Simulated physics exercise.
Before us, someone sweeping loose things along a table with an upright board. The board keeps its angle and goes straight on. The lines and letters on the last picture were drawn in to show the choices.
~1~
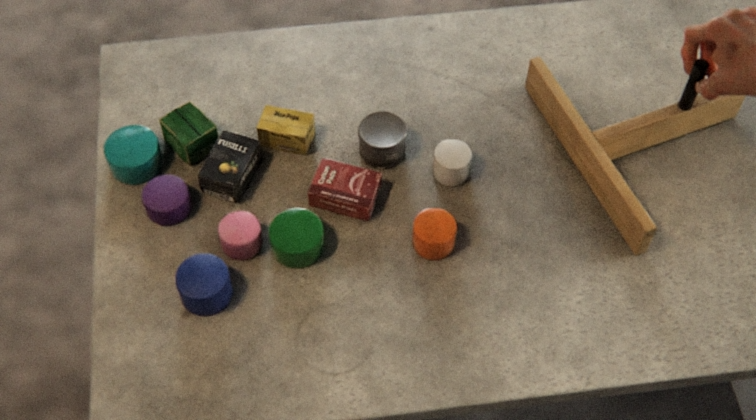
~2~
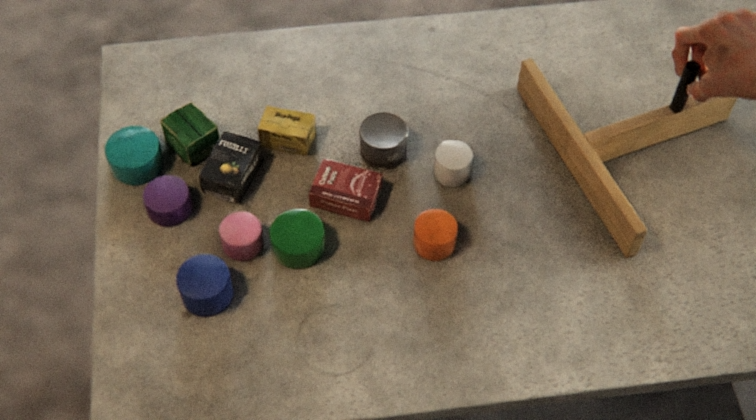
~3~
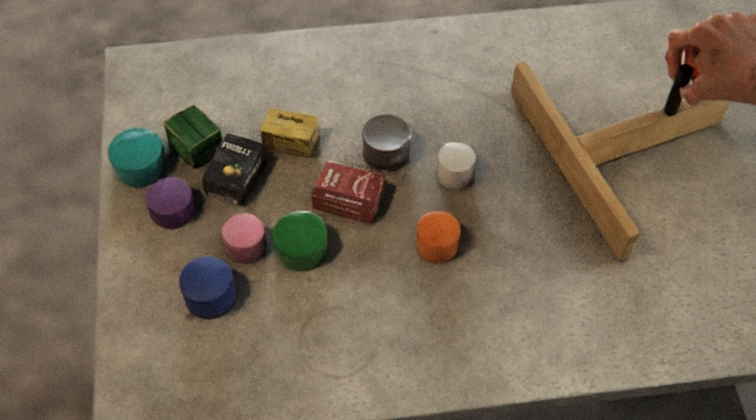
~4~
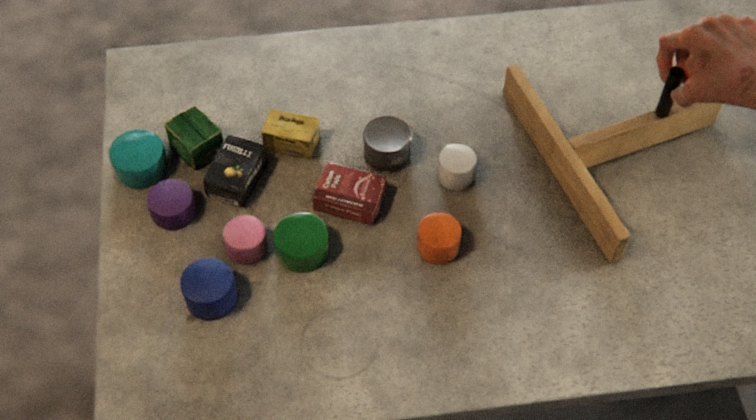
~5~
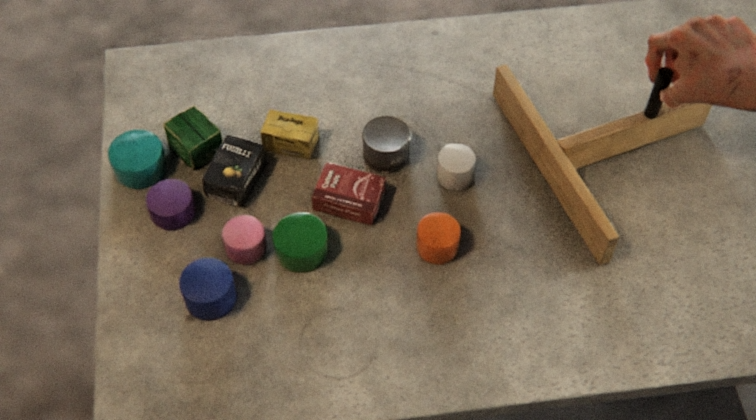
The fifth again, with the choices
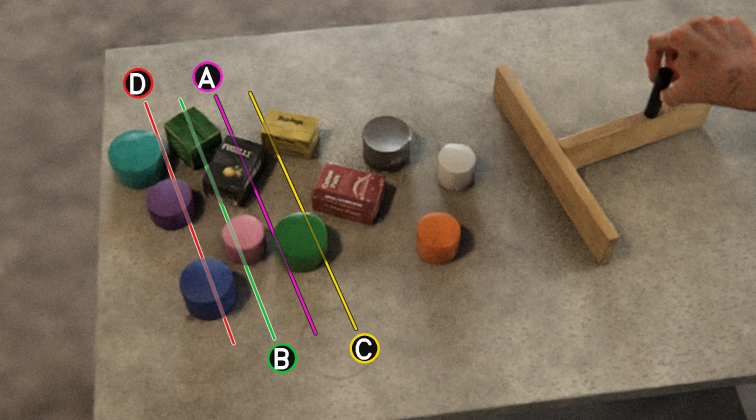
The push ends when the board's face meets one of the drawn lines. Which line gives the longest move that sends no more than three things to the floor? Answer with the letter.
D.
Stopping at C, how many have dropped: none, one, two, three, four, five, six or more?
By then, none.
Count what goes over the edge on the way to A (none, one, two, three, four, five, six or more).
By then, none.
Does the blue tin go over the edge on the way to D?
No.
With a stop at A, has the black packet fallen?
By then, no.
On the marked copy, A at (262, 205); B at (223, 210); C at (299, 202); D at (186, 214).
Following D. Soon after the start, board (425, 160); orange pot (428, 242); grey jar (375, 147).
Later, board (292, 174); purple tin (160, 207); green box (183, 135).
In the end, board (185, 185); purple tin over the edge; turquoise pot over the edge; two fallen.
As for the rest, A is within the limit but short; B is within the limit but short; C is within the limit but short.
